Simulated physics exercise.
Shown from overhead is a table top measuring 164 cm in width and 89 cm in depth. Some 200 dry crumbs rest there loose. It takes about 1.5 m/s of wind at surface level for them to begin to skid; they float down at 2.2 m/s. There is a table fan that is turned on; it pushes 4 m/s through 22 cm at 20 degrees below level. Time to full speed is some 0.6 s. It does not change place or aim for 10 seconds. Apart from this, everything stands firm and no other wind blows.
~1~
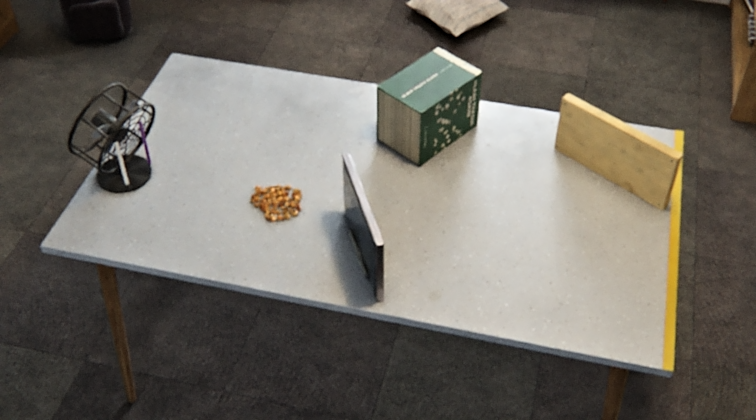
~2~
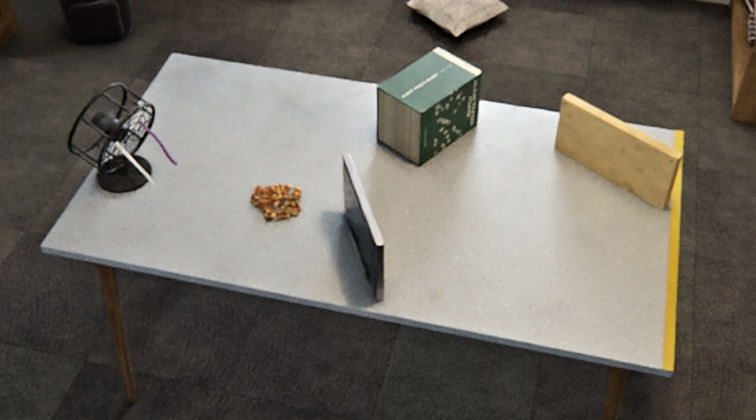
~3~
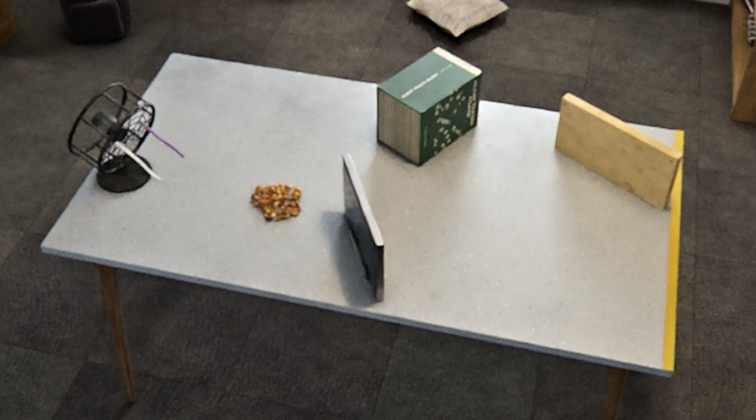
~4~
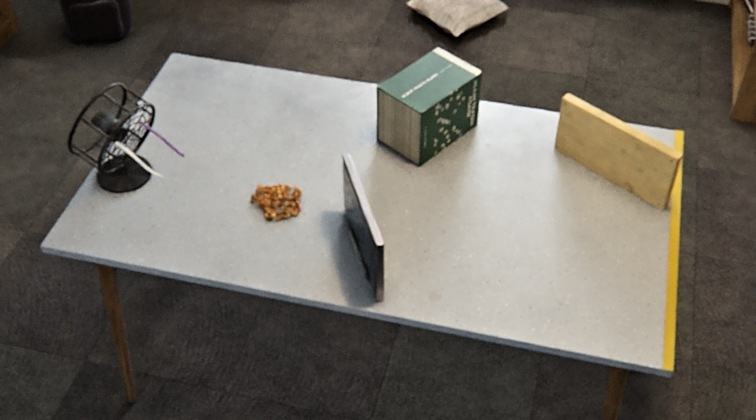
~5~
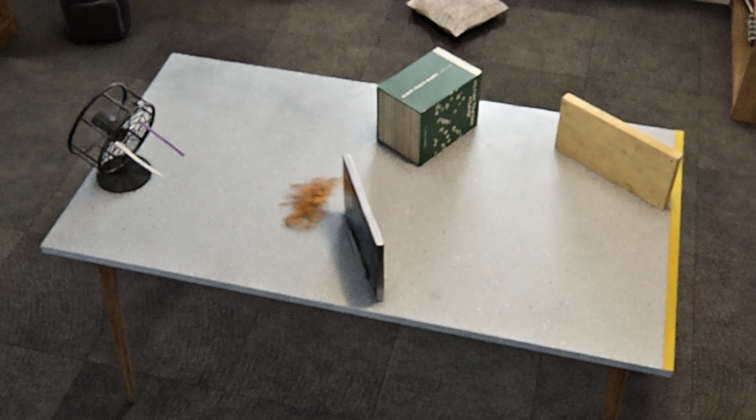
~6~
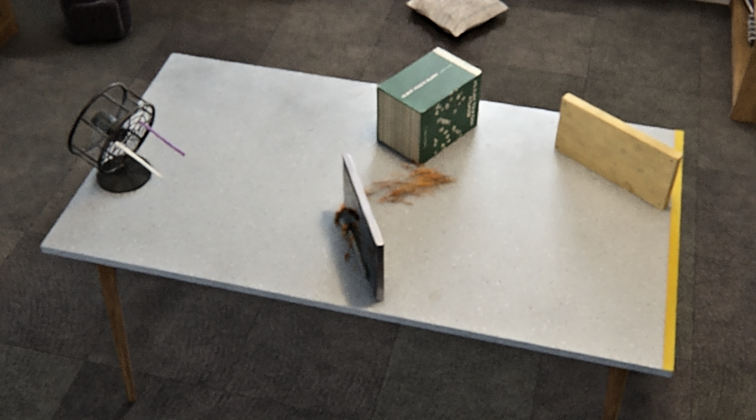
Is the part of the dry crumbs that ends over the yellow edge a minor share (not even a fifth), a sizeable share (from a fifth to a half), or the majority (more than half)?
It is a minor share.
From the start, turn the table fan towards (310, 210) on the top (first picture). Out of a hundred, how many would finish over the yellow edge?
That would come out around 40 in a hundred.
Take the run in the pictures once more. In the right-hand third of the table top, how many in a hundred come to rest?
80 %.
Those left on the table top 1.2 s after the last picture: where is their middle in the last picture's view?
Centre estimate: (562, 171) px.
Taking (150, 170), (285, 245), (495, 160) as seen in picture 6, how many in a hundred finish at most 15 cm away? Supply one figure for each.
I would say some 0 %, 0 % and 25 % respectively.
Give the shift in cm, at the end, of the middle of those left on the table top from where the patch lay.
About 80 centimetres.
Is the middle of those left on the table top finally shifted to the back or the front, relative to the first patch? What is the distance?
Shifted backward by about 30 cm.
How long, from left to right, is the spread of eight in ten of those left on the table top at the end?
About 60 cm.
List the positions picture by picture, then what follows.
In the first picture, the middle of the dry crumbs is near (279, 200), none has stirred yet and the mouth of the table fan is at (113, 129).
In the second picture, the middle of the dry crumbs is near (278, 198), none has stirred yet and the yellow edge is centred on (679, 237).
In the third picture, the middle of the dry crumbs is near (278, 198), none has stirred yet, the top of a laptop is at (362, 197) and the top of a book is at (430, 79).
In the fourth picture, the middle of the dry crumbs is near (278, 198) and none has stirred yet.
In the fifth picture, the middle of the dry crumbs is near (311, 201), the farthest in sight from the table fan is at (337, 182) and about 95 % have left their places.
In the sixth picture, the middle of the dry crumbs is near (401, 189), the farthest in sight from the table fan is at (451, 180) and all have left their places.
Then, 1.2 s after the last picture, 50 % are on the move or not yet settled, 2 % are over the yellow edge; the middle of those still in play is near (562, 171).
Then, 2.4 s after the last picture, 42 % are on the move or not yet settled, 2 % are over the yellow edge; the middle of those still in play is near (562, 171).
Then, 4.7 s after the last picture, 37 % are on the move or not yet settled, 2 % are over the yellow edge; the middle of those still in play is near (562, 171).
Then, 9.2 s after the last picture, at the end, 2 % are over the yellow edge; the middle of those still in play is near (562, 171).
